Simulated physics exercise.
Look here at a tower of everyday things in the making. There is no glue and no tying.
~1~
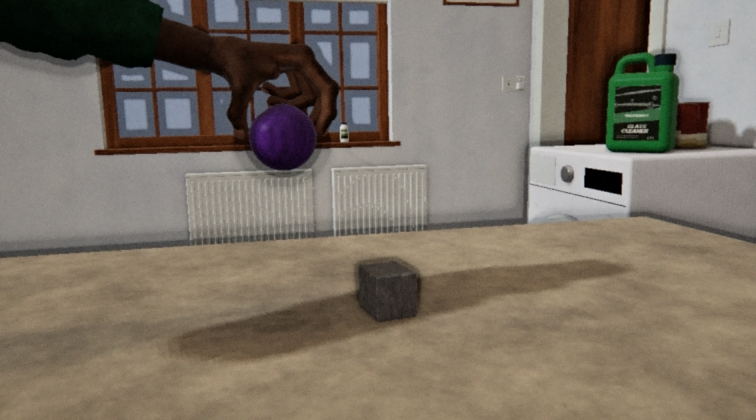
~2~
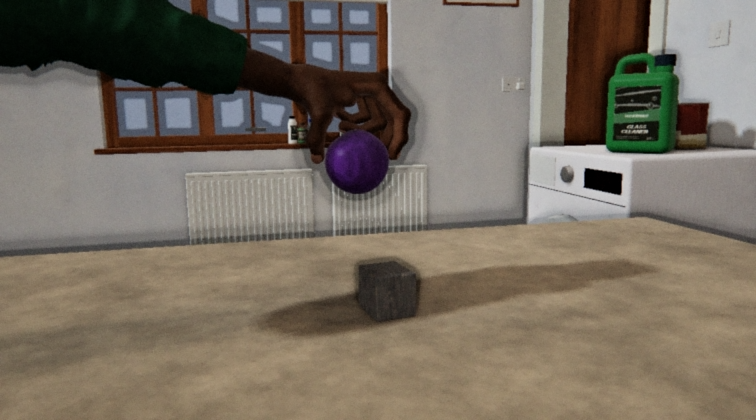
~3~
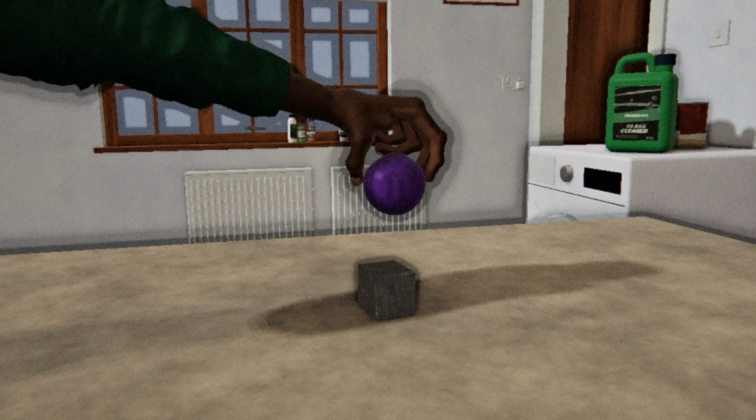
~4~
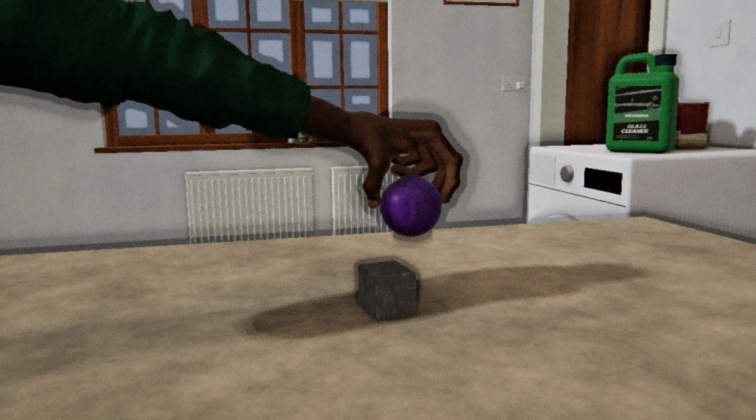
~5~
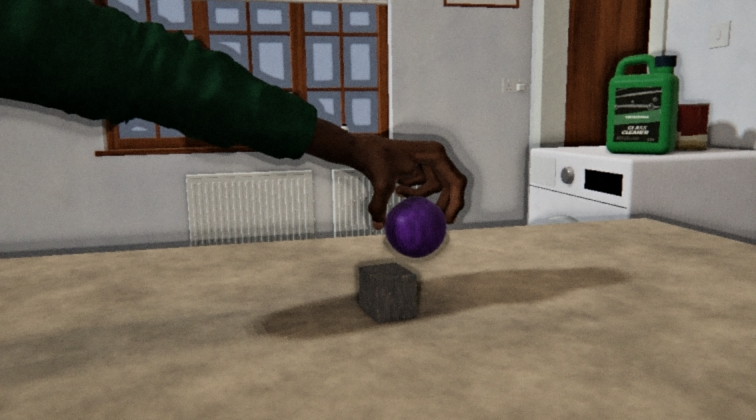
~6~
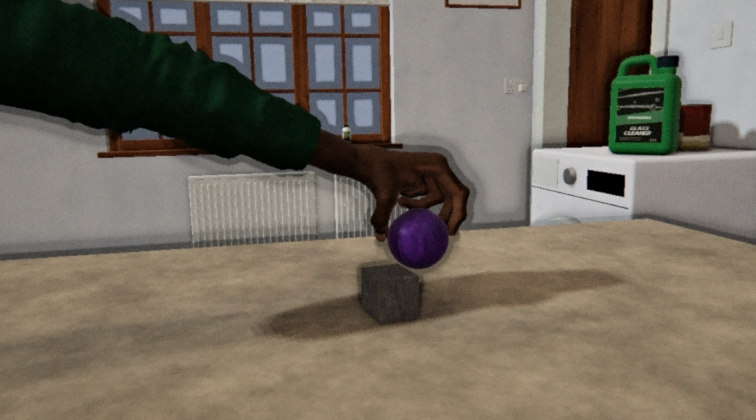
A purple onion, held by a hand, moves right and down onto a small grey block.
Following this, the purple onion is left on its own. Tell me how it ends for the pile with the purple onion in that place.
I expect the pile not to stay intact.
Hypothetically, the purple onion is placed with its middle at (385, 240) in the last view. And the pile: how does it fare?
The pile remains standing.
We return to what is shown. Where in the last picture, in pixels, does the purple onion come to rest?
End spot: Near (452, 278).
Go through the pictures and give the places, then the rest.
On its way; purple onion (283, 137); grey block (387, 290), in the first picture.
On its way; purple onion (357, 162); grey block (387, 290), in the second picture.
On its way; purple onion (395, 184); grey block (386, 289), in the third picture.
On its way; purple onion (411, 206); grey block (386, 289), in the fourth picture.
On its way; purple onion (416, 227); grey block (387, 291), in the fifth picture.
Set down, still held; purple onion (418, 238); grey block (389, 293), in the sixth picture.
Then, 0.30 s past the last view, purple onion displaced a little near (435, 253).
Then, 0.40 s past the last view, purple onion now fallen.
Finally, fallen, purple onion; grey block still in place. Final places as the last picture's camera would see them, purple onion near (451, 278). The pile comes apart.
